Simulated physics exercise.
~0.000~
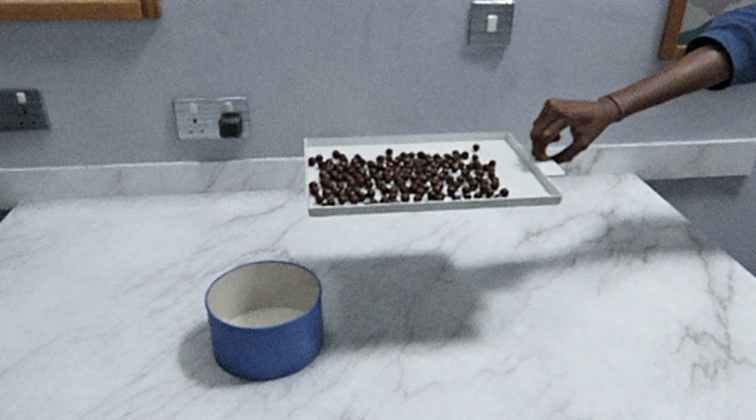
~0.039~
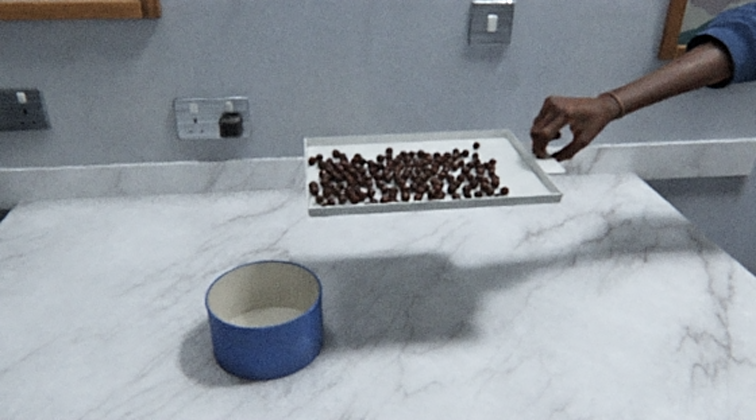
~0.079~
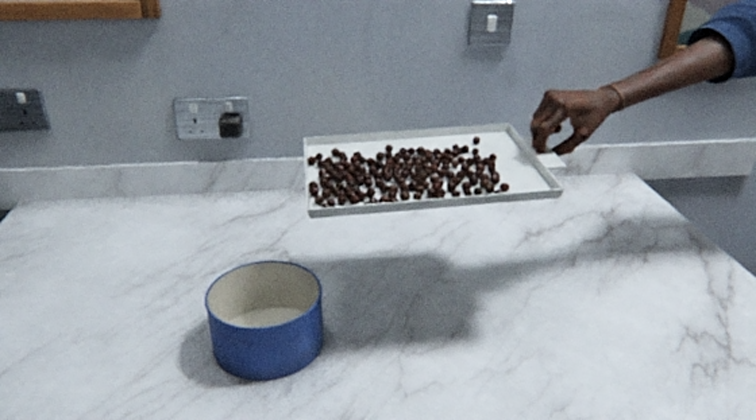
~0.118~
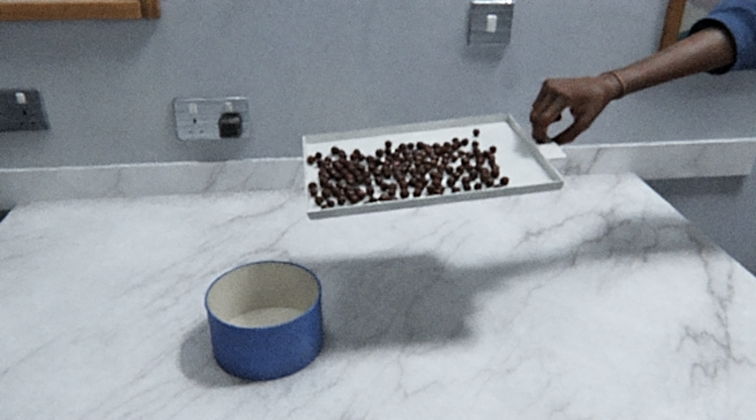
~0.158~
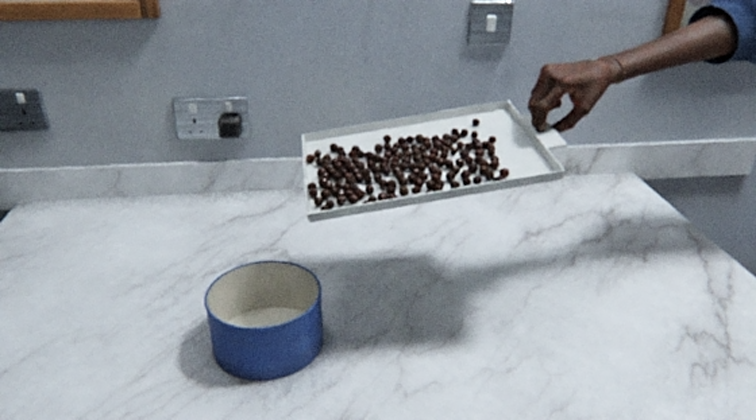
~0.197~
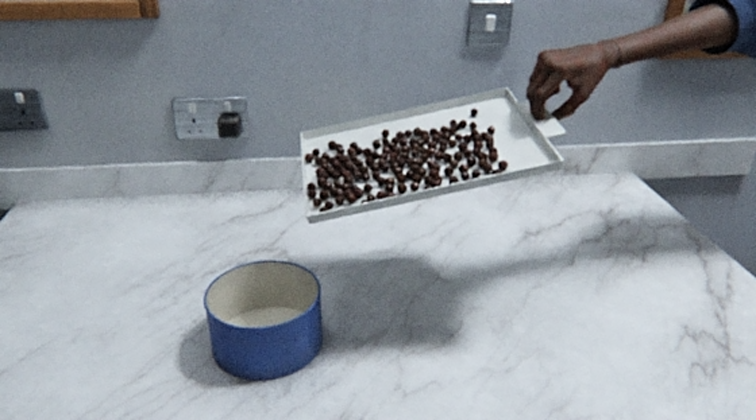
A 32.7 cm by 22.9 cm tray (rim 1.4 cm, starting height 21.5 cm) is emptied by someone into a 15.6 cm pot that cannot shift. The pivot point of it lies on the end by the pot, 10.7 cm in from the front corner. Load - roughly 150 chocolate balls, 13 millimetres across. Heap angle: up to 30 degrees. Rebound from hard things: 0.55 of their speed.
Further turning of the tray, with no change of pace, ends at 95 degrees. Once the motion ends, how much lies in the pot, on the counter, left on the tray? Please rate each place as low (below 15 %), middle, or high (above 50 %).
Pot: High, counter: Middle, tray: Low.
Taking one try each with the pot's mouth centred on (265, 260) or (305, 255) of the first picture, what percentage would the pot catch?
I'd say close to 30 percent for the first spot and 35 percent for the second.
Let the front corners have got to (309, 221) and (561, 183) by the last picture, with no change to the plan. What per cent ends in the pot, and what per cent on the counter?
Pot 5; counter 95.
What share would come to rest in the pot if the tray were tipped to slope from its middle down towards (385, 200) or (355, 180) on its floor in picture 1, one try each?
First try: About 10 percent; second try: About 55 percent.
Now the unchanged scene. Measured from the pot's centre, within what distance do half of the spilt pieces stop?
About 20 cm.
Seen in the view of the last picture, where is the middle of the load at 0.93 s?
The middle of the load should be near (332, 163) then.
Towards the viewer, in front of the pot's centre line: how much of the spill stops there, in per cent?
Roughly 70 percent of the spill.
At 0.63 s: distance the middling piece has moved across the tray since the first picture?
I'd say close to 5 centimetres.
After 0.63 s, tilt 52 degrees; the tray holds 100 %, the pot 0 %.
After 0.93 s, tilt 79 degrees; the tray holds 95 %, the pot 0 %.
After 1.32 s, tilt 95 degrees; the tray holds 15 %, the pot 35 %.
At rest (2.6 s), pot 70 %, counter 30 %, tray 0 %.
